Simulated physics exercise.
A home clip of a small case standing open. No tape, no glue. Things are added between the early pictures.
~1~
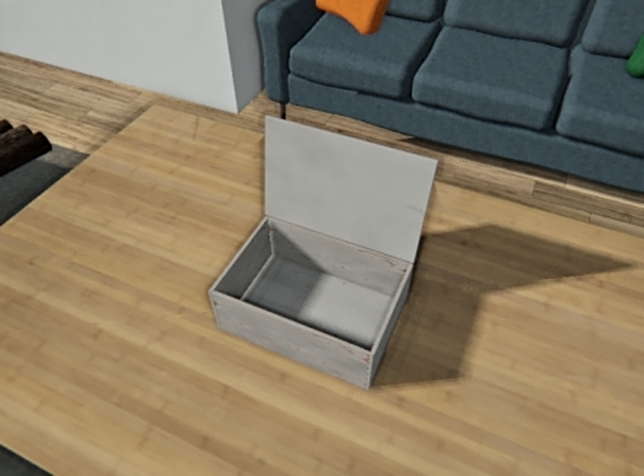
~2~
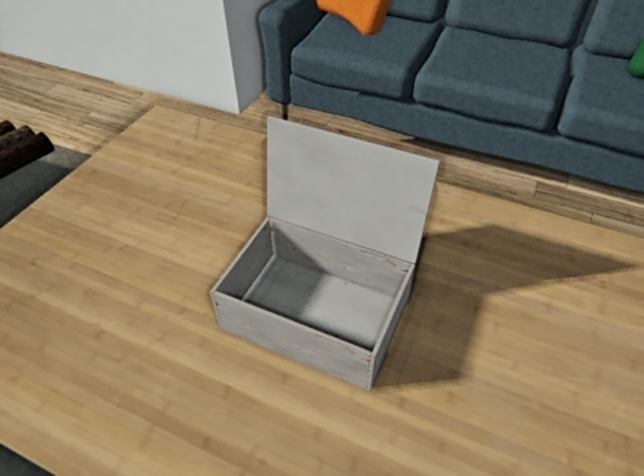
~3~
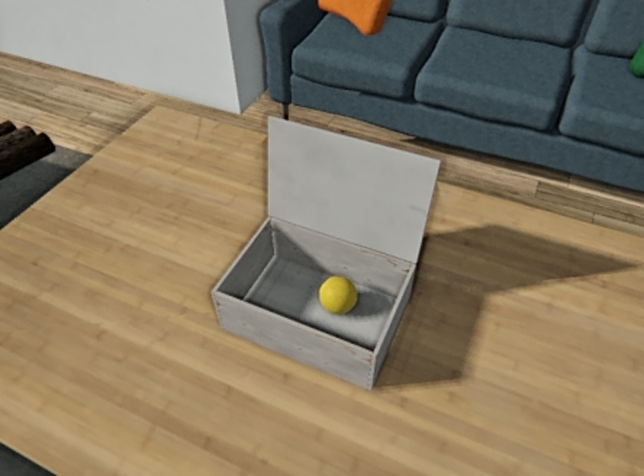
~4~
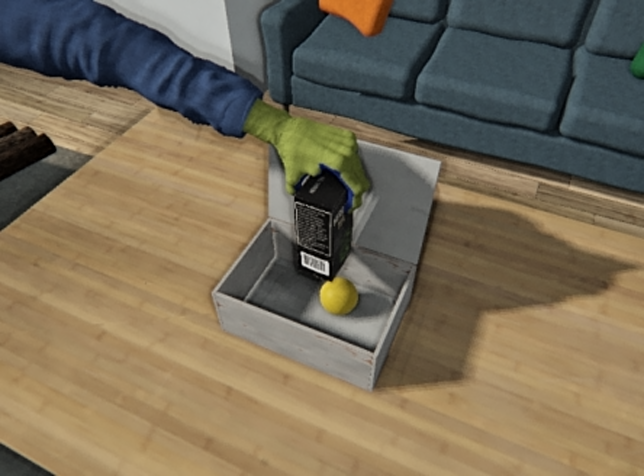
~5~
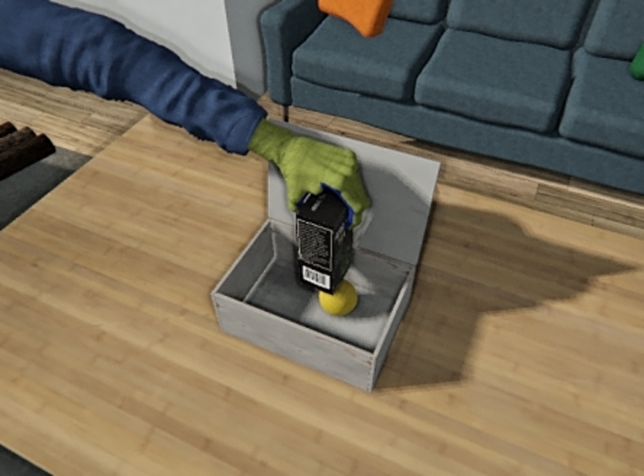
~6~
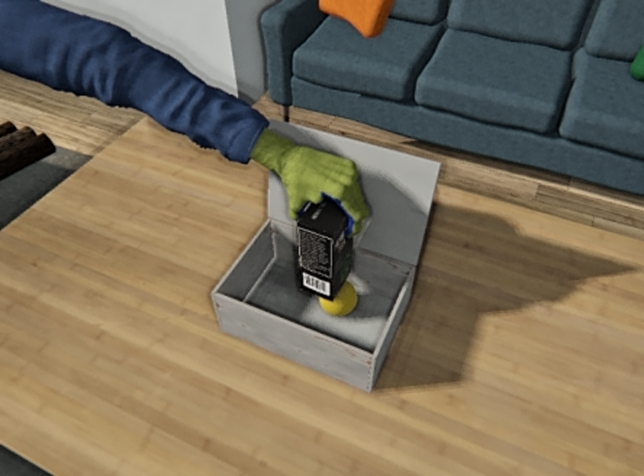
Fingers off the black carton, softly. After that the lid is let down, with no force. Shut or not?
In the end the lid closes.
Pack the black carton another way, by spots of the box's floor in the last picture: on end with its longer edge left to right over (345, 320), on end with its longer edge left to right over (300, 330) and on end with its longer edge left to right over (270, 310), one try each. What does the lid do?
First try: It is held up; second try: It will not close; third try: It will not close.
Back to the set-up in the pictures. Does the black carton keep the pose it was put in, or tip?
It tips.
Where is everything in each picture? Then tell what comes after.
In the first frame, the last thing is not in view yet.
In the second frame, the last thing is not in view yet.
In the third frame, the last thing is not in view yet; yellow lemon (338, 295).
In the fourth frame, still above its spot; black carton (325, 227); yellow lemon (339, 296).
In the fifth frame, still above its spot; black carton (326, 242).
In the sixth frame, in place under the hand; black carton (326, 249).
Then, 0.40 s after the last picture, black carton on its side near (295, 279); yellow lemon rolled about its own width.
Then, 1.50 s after the last picture, lid 69° above the rim; black carton on its side near (305, 282); yellow lemon rolled about its own width.
Then, 1.90 s after the last picture, lid 14° above the rim; black carton on its side near (305, 282); yellow lemon rolled about its own width.
At rest, lid shut; tipped over in the box, black carton; moved from the start, yellow lemon. Seen from the same camera at the end, black carton near (305, 282).
